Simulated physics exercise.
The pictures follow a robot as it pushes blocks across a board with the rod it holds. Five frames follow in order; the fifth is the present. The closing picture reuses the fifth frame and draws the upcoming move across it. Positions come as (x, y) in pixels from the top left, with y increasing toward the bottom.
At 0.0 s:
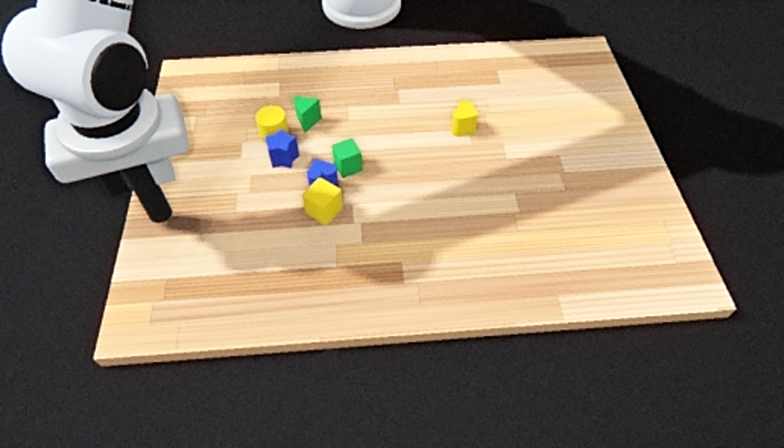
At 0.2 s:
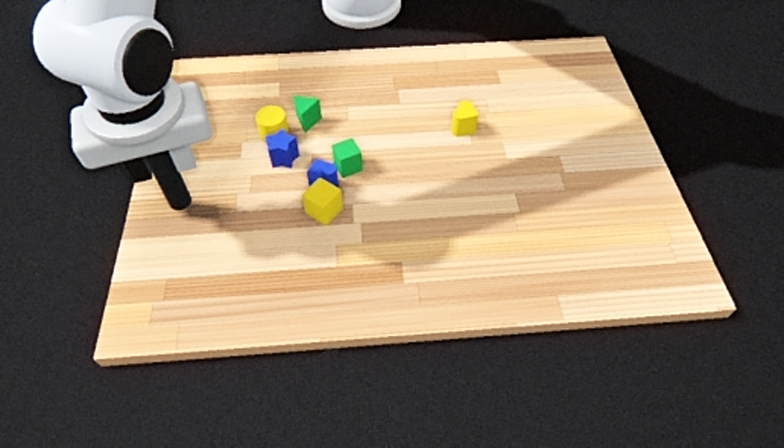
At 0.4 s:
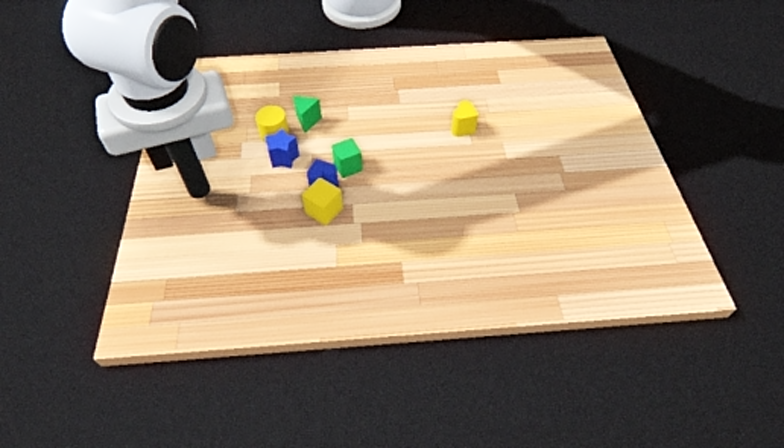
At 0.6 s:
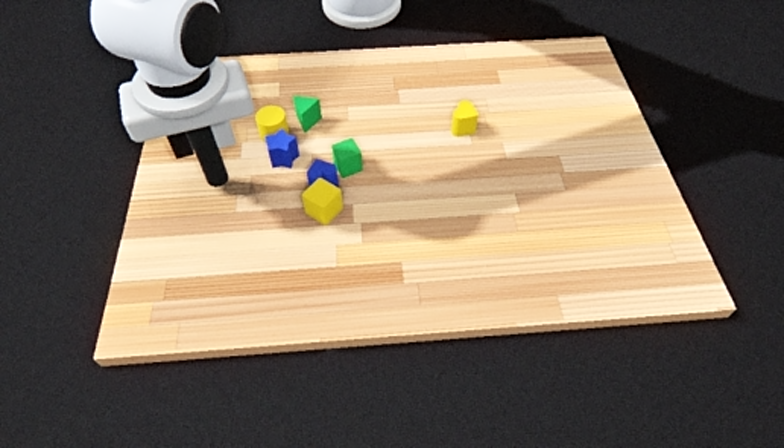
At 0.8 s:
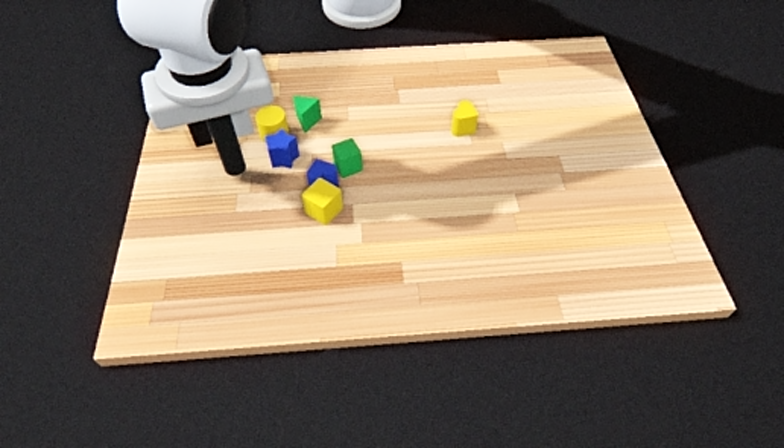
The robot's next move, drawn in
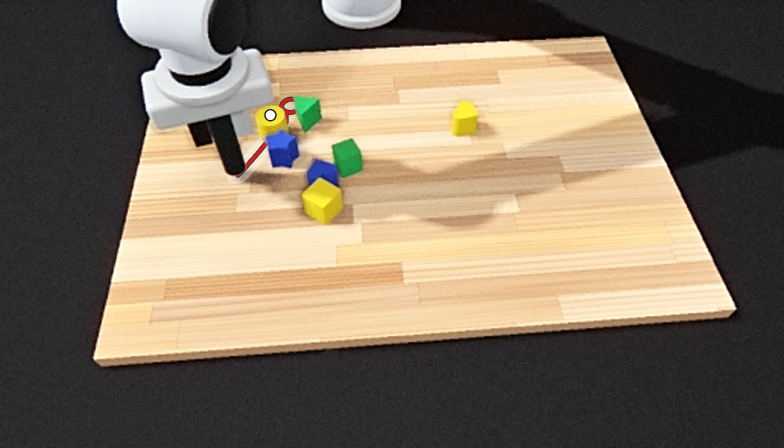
At the start, a white robot arm holds a black rod over the left edge of a wooden board scattered with yellow, blue and green blocks. The arm then moves the rod a short way right and toward the back, bringing it near the blue star-shaped block, while the blocks stay still.
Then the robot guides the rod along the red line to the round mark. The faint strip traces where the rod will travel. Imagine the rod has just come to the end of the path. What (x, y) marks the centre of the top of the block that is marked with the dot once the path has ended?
Put as a pixel place, it's (308, 76).
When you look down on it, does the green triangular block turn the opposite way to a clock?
I'd say no.
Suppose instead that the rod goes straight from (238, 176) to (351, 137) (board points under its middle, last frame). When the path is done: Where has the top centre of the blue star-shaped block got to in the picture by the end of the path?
Its top middle: (368, 110).
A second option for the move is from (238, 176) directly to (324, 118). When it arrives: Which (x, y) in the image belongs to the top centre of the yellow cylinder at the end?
At (277, 105).
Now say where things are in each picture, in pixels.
Rod tip at (161, 214); block tops, yellow cylinder at (270, 115); blue star-shaped block at (280, 140); green triangular block at (305, 102), in the first picture.
Rod at (181, 202); blocks unchanged, in the second picture.
Rod at (200, 190); blocks unchanged, in the third picture.
Rod at (218, 179); blocks unchanged, in the fourth picture.
Rod at (235, 168); yellow cylinder at (270, 115); blue star-shaped block at (280, 140); green triangular block at (305, 102), in the fifth picture.
Path on the board, from (238, 176) via (259, 151) and (277, 128), ending at (291, 106); the dot is on the yellow cylinder.
The first path, step by step. One third of the way, rod at (257, 144); nothing pushed yet.
Two thirds of the way, rod at (276, 120); yellow cylinder at (289, 94); green triangular block at (310, 99), turned 40° clockwise.
At the end, rod at (290, 98); yellow cylinder at (308, 76); blue star-shaped block in place; green triangular block at (312, 99), turned 50° clockwise.
